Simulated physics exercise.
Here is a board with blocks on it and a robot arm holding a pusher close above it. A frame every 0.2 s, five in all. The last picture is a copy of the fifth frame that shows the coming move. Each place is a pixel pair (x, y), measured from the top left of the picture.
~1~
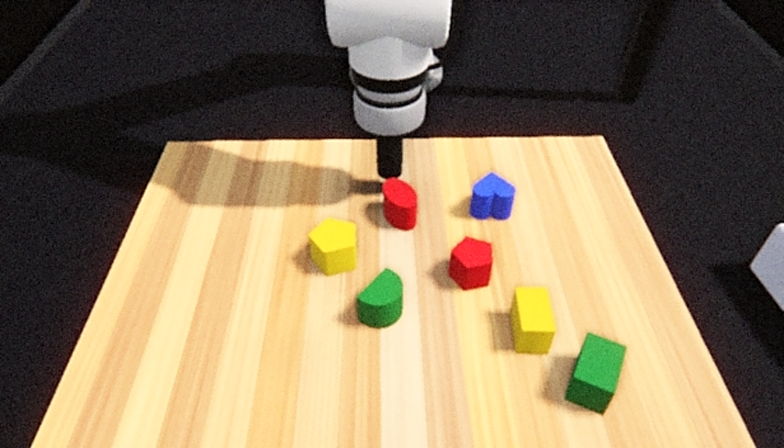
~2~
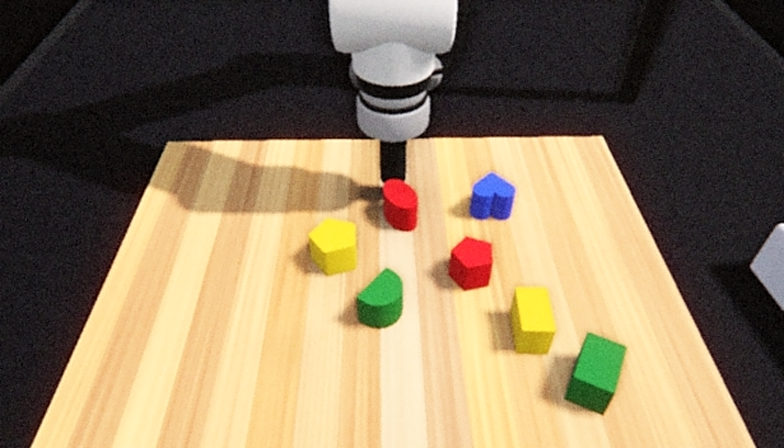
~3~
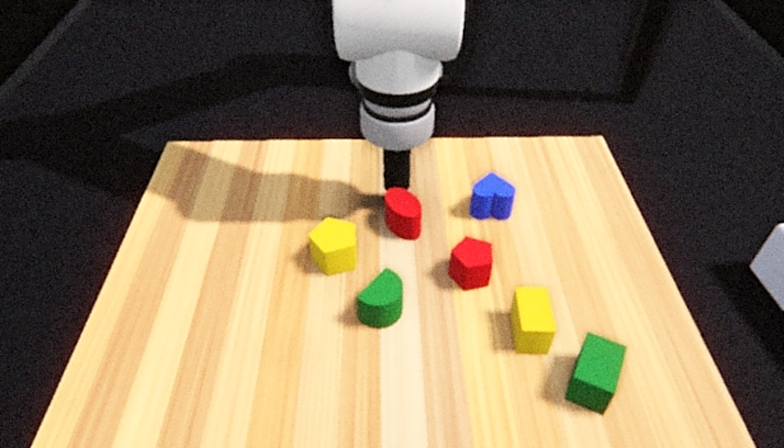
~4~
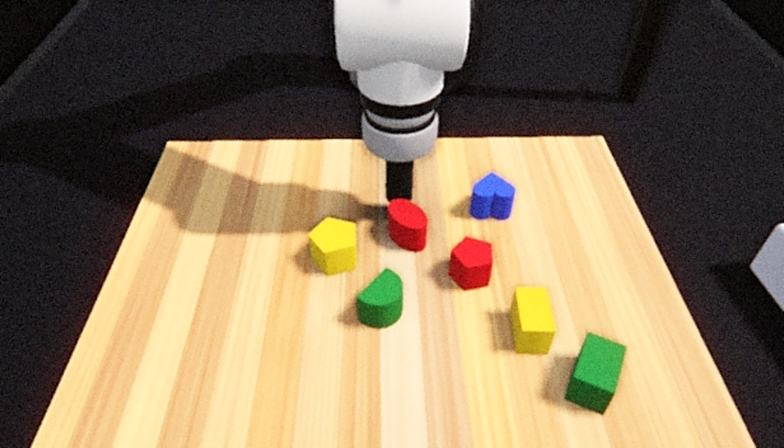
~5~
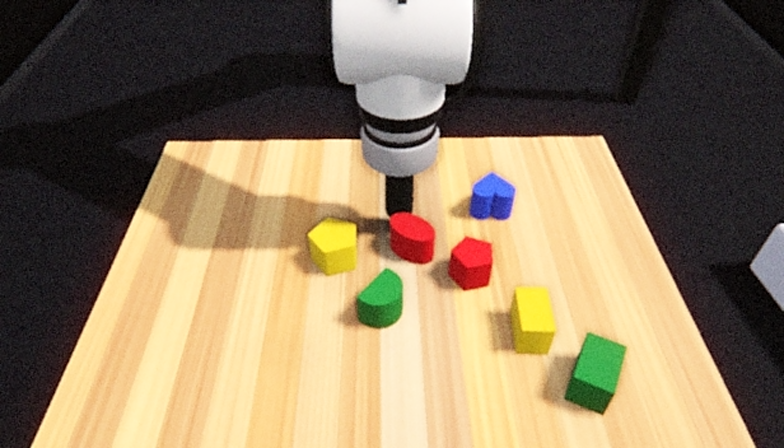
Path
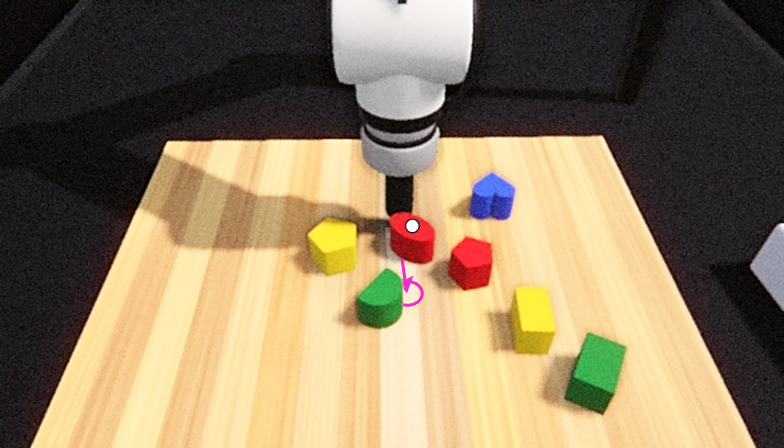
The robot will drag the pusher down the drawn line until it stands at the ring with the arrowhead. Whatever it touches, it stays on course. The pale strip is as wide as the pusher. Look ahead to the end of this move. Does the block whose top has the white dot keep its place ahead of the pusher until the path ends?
My answer is no.
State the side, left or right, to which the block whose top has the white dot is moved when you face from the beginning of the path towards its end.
Leftward.
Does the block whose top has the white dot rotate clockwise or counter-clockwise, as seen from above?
Counterclockwise rotation.
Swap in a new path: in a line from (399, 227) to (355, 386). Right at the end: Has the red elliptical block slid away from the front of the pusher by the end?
Yes, that is what happens.
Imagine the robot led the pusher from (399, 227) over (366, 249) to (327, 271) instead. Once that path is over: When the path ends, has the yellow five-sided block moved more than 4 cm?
Yes - that is the case.
Path on the board, from (399, 227) to (407, 293); the dot is on the red elliptical block.
On the path given first. One third of the way, pusher at (401, 232); red elliptical block at (418, 243), turned 40° anticlockwise.
Two thirds of the way, pusher at (404, 255); red elliptical block at (430, 261), turned 85° anticlockwise.
At the end, pusher at (407, 278); green D-shaped block at (381, 292); red elliptical block at (441, 272), turned 125° anticlockwise; red five-sided block in place.
